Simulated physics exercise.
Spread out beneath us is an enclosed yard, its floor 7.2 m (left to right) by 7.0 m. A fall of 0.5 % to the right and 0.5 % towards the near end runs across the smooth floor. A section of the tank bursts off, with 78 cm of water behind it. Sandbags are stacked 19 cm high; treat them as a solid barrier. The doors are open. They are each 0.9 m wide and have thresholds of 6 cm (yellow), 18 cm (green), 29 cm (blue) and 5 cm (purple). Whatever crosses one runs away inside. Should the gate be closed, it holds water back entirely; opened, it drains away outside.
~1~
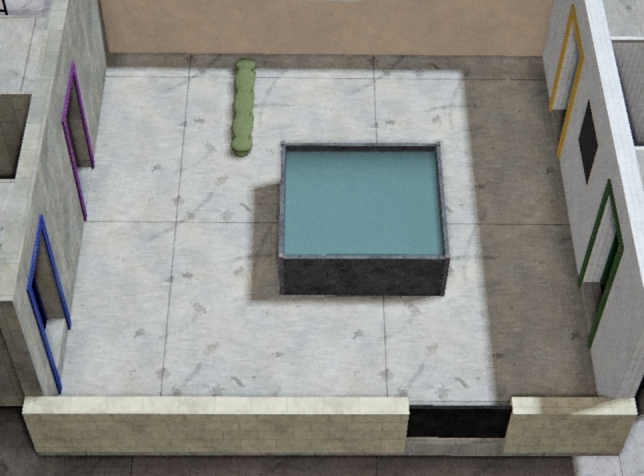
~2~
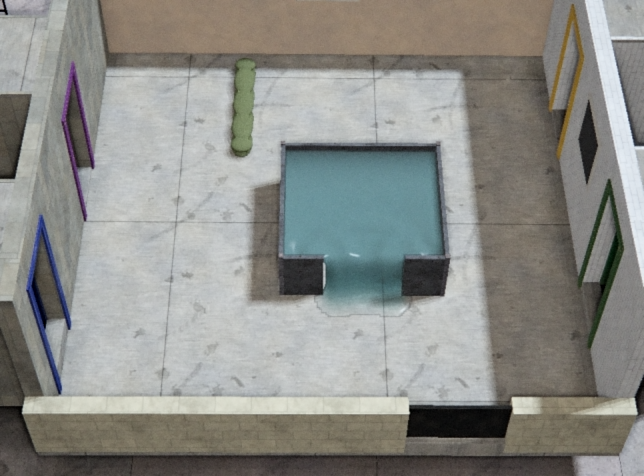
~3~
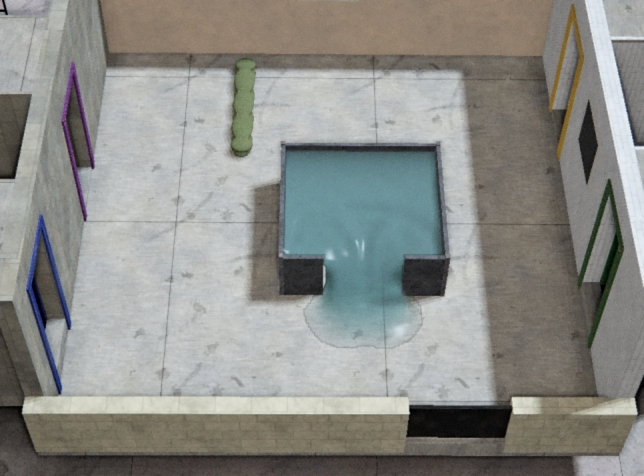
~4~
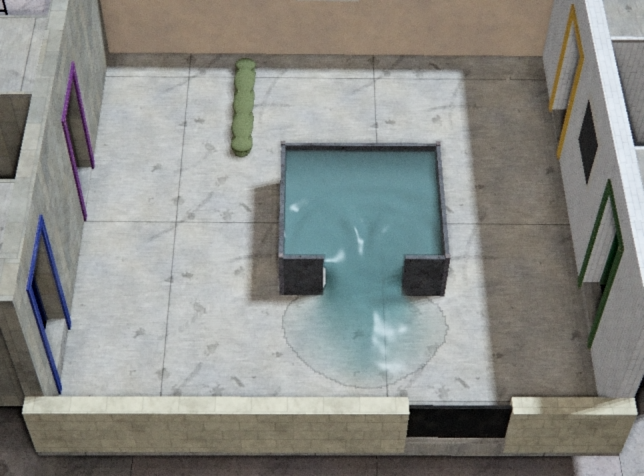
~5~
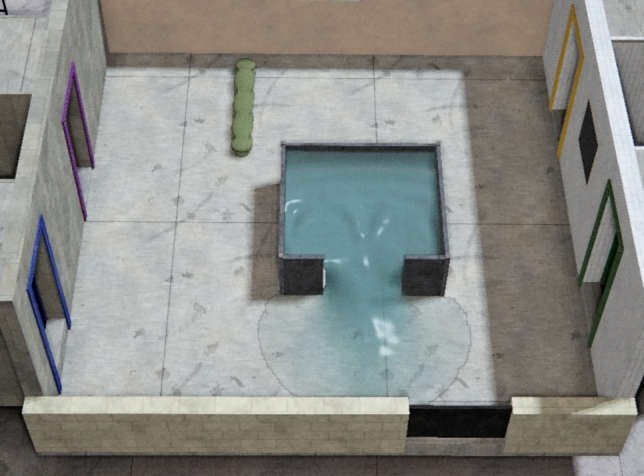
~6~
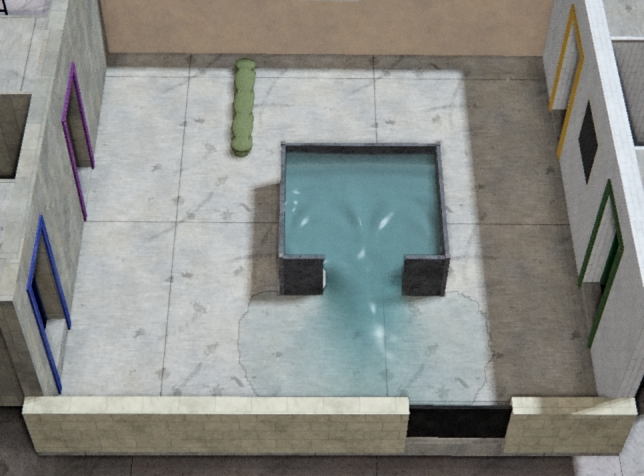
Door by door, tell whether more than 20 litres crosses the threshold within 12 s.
Yellow door - yes, green door - no, blue door - no, purple door - no.
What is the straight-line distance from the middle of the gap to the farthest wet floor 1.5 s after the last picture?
That's near 4.6 m in a straight line.
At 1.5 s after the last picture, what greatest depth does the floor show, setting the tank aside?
Depth max: Approx. 46 cm.
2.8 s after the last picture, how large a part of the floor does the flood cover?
Close to 45 in a hundred.
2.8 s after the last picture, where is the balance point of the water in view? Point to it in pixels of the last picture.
Its balance point sits around (352, 310).
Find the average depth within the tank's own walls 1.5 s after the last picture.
The average depth is around 43 cm.
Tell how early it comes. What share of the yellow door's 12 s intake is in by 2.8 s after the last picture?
Roughly 0%.
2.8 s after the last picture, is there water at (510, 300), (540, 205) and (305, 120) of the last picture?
First spot soaked, second soaked, third bone dry.
Then, 0.7 s after the last picture water covers 20 % of the floor and is deepest (46 cm) near (374, 426); yellow door not reached, green door not reached, blue door not reached, purple door not reached.
Then, 1.5 s after the last picture water covers 25 % of the floor and is deepest (46 cm) near (594, 427); yellow door not reached, green door 6 cm at the sill, 0 L in, blue door 13 cm at the sill, 0 L in, purple door not reached.
Then, 2.8 s after the last picture water covers 45 % of the floor and is deepest (30 cm) near (581, 427); yellow door 2 cm at the sill, 0 L in, green door 16 cm at the sill, 0 L in, blue door 22 cm at the sill, 0 L in, purple door 3 cm at the sill, 0 L in.
Then, 6.3 s after the last picture water covers 90 % of the floor and is deepest (18 cm) near (594, 427); yellow door 4 cm at the sill, 0 L in, green door 10 cm at the sill, 0 L in, blue door 12 cm at the sill, 0 L in, purple door 5 cm at the sill, 0 L in.
Then, 11.3 s after the last picture water covers 100 % of the floor and is deepest (14 cm) near (555, 176); yellow door 12 cm at the sill, 36 L in, green door 6 cm at the sill, 0 L in, blue door 6 cm at the sill, 0 L in, purple door 9 cm at the sill, 3 L in.
